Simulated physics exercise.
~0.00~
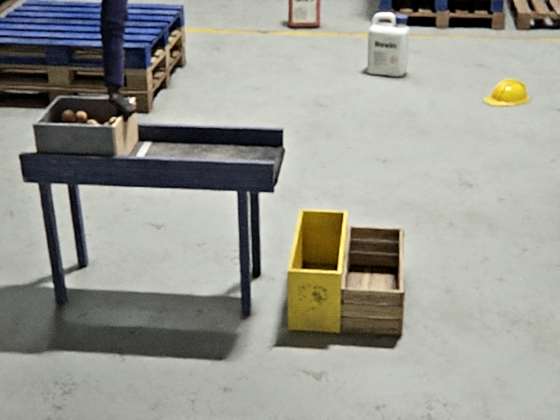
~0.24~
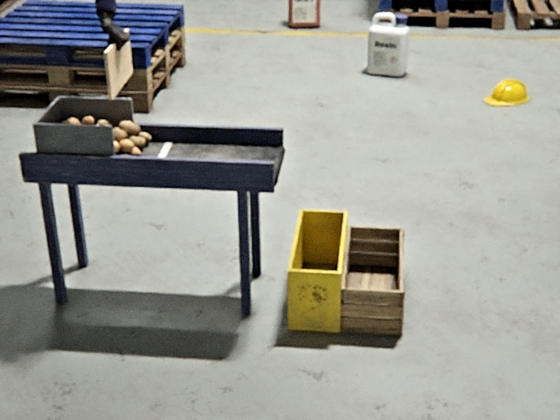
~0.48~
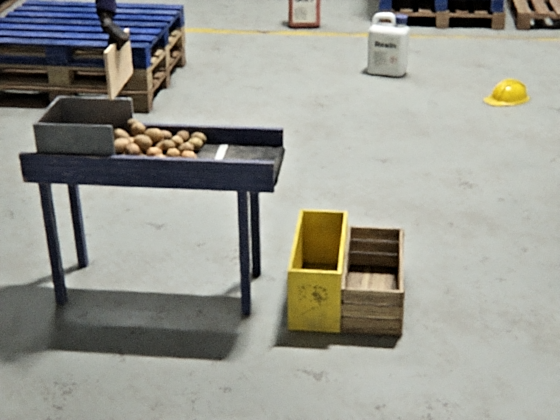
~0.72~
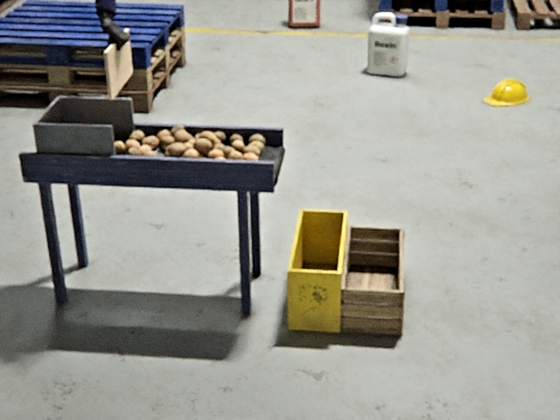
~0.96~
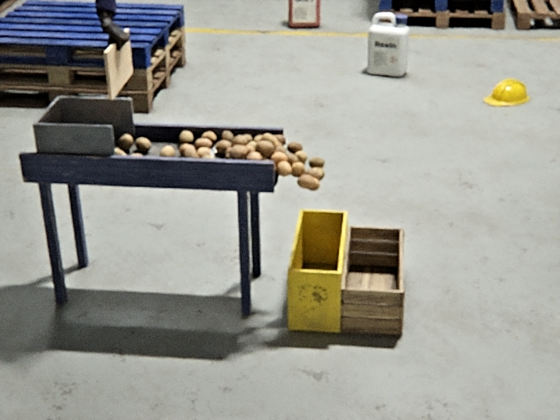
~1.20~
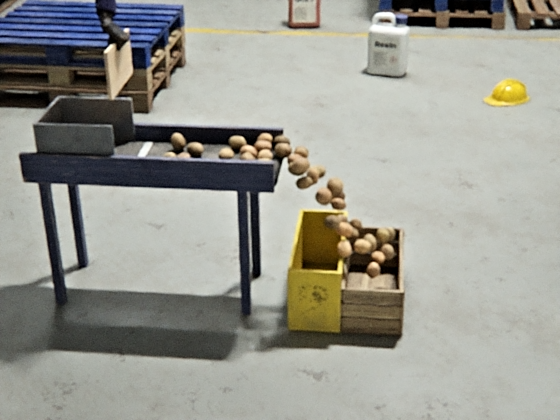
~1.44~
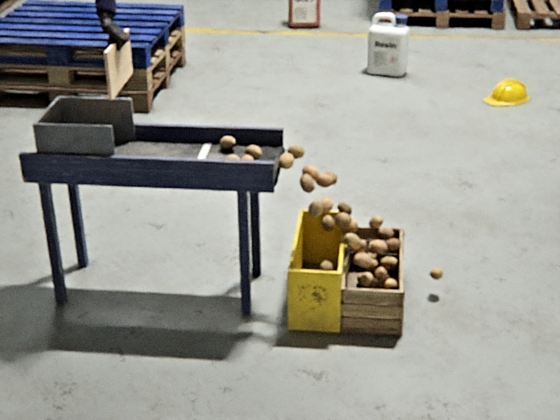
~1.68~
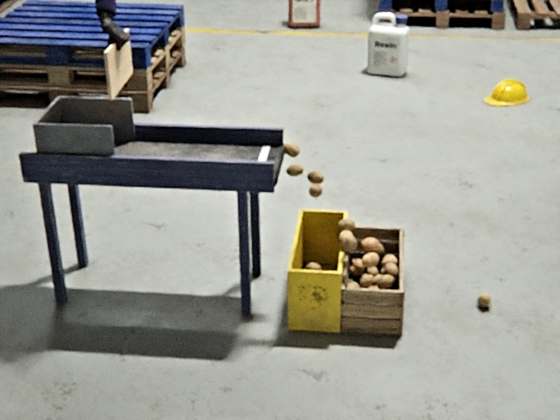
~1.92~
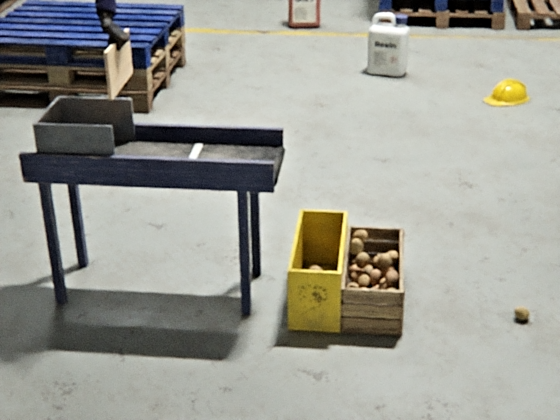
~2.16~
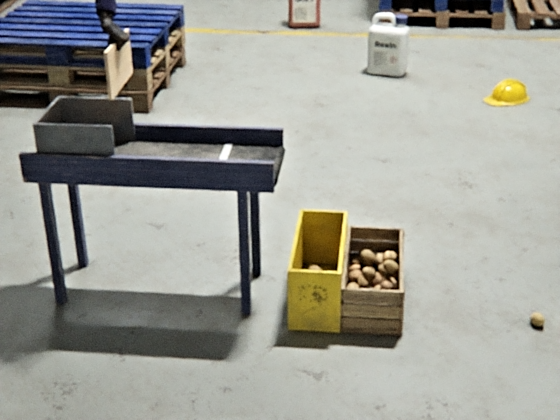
A gloved hand lifts a gate and potatoes ride off a belt, mostly into a wooden tub.
